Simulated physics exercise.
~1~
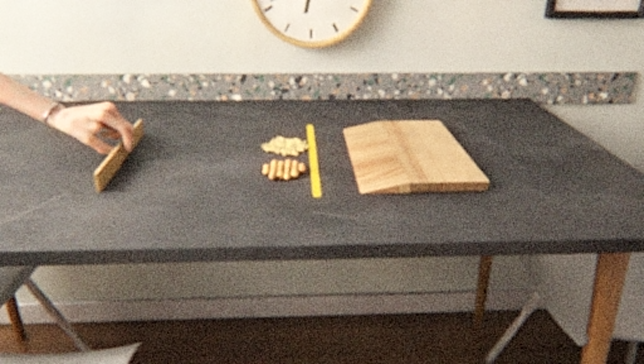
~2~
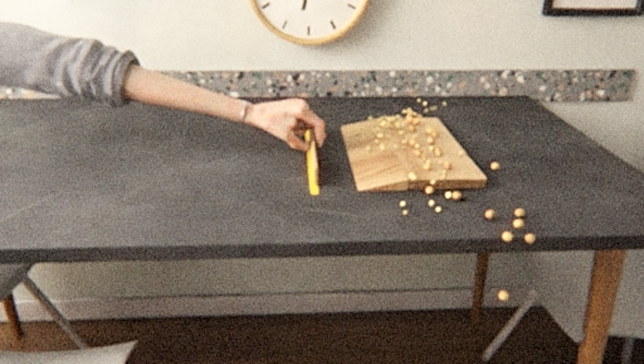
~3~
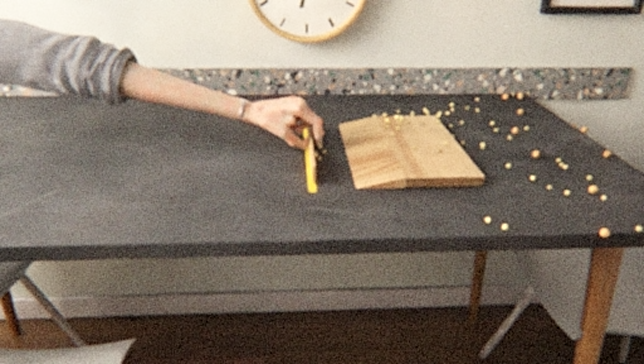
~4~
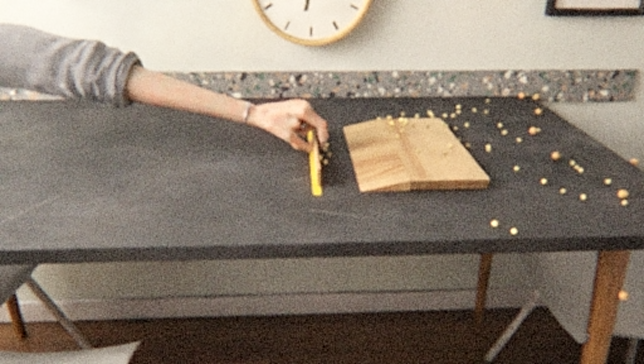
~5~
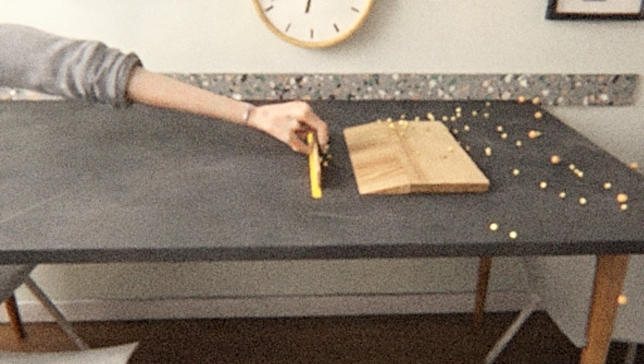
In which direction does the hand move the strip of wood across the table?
The hand moves the strip of wood to the right, towards the yellow tape and the ramp.
